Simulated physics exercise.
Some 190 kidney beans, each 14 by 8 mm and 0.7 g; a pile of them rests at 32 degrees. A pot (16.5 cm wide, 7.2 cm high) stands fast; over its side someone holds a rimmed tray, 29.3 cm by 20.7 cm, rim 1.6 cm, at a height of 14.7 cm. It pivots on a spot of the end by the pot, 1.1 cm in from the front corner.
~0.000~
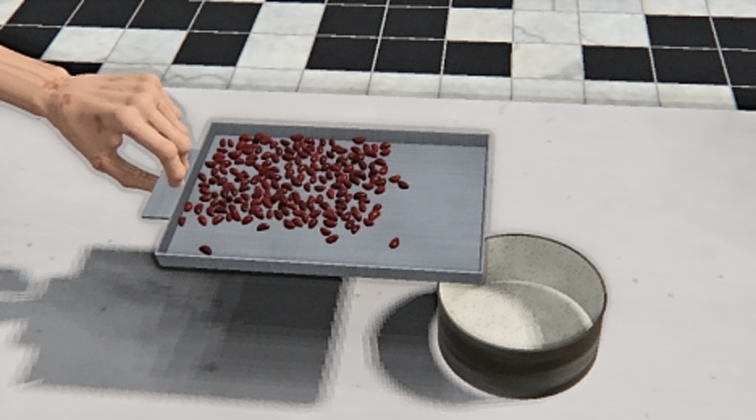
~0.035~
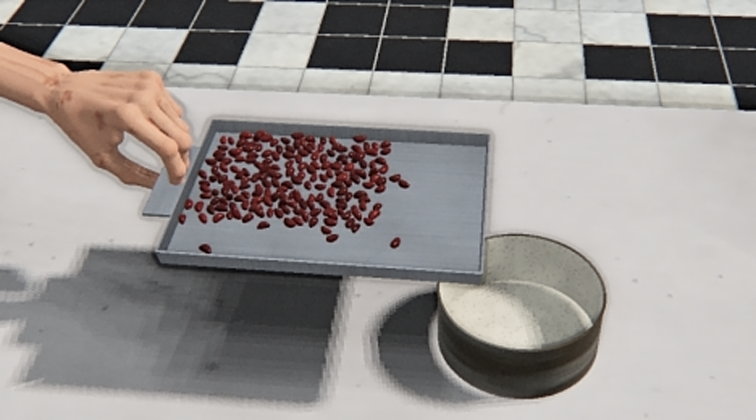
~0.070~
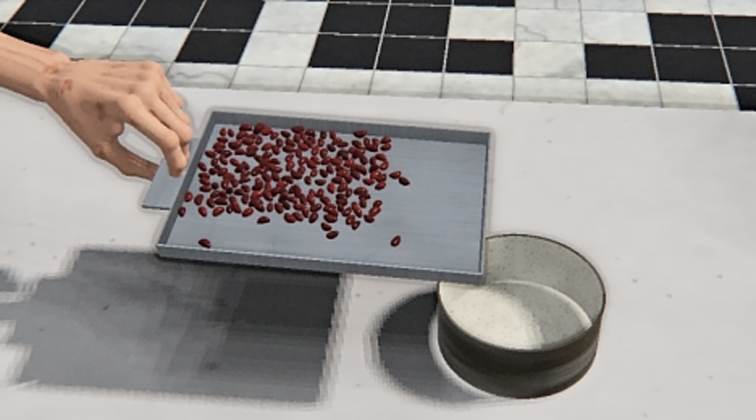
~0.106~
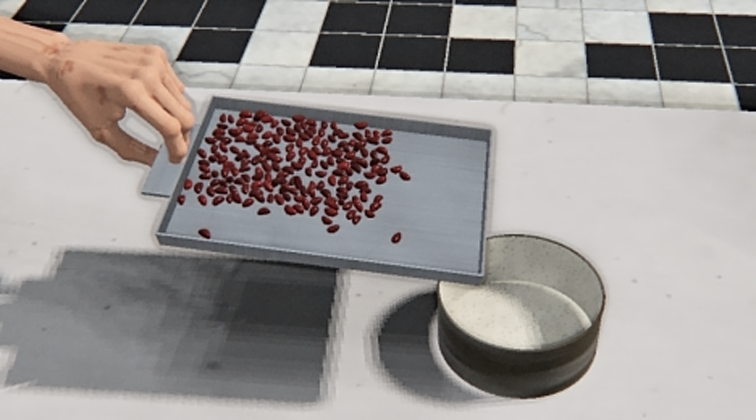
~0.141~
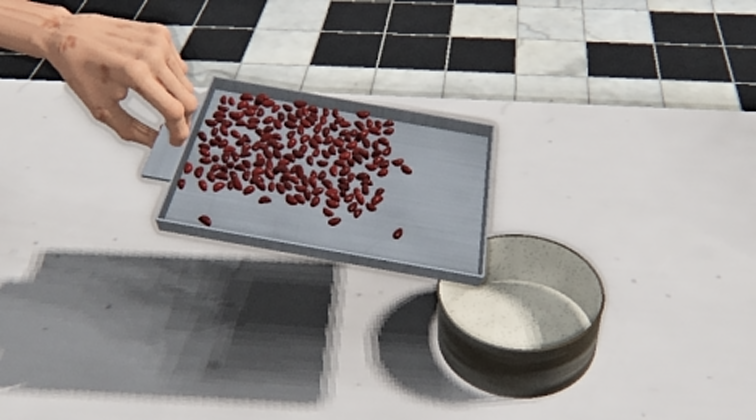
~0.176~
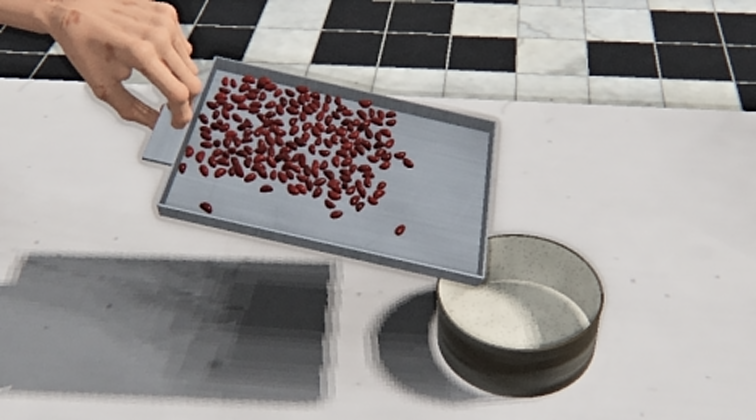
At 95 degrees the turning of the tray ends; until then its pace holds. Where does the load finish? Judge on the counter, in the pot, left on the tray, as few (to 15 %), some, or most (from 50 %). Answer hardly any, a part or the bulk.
On the counter: The bulk; in the pot: A part; left on the tray: Hardly any.
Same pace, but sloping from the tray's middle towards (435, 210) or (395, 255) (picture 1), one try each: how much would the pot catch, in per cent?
Some 55 and 0 per cent.
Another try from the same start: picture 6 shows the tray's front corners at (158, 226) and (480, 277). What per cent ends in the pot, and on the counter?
Pot 0, counter 100.
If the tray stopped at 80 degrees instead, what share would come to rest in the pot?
Then about 20 per cent.
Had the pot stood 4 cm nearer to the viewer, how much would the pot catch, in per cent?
In that case some 70 per cent.
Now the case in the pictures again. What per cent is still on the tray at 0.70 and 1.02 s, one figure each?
About 50, 0.
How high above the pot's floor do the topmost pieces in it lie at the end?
Some 1.0 cm.
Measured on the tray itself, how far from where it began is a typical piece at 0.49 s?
About 7 cm.
Then, at 0.49 s, tilt 54 degrees; the tray holds 100 %, the pot 0 %.
After 0.70 s, tilt 81 degrees; the tray holds 50 %, the pot 0 %.
After 1.02 s, tilt 95 degrees; the tray holds 0 %, the pot 25 %.
At rest (2.4 s), counter 75 %, pot 25 %, tray 0 %.
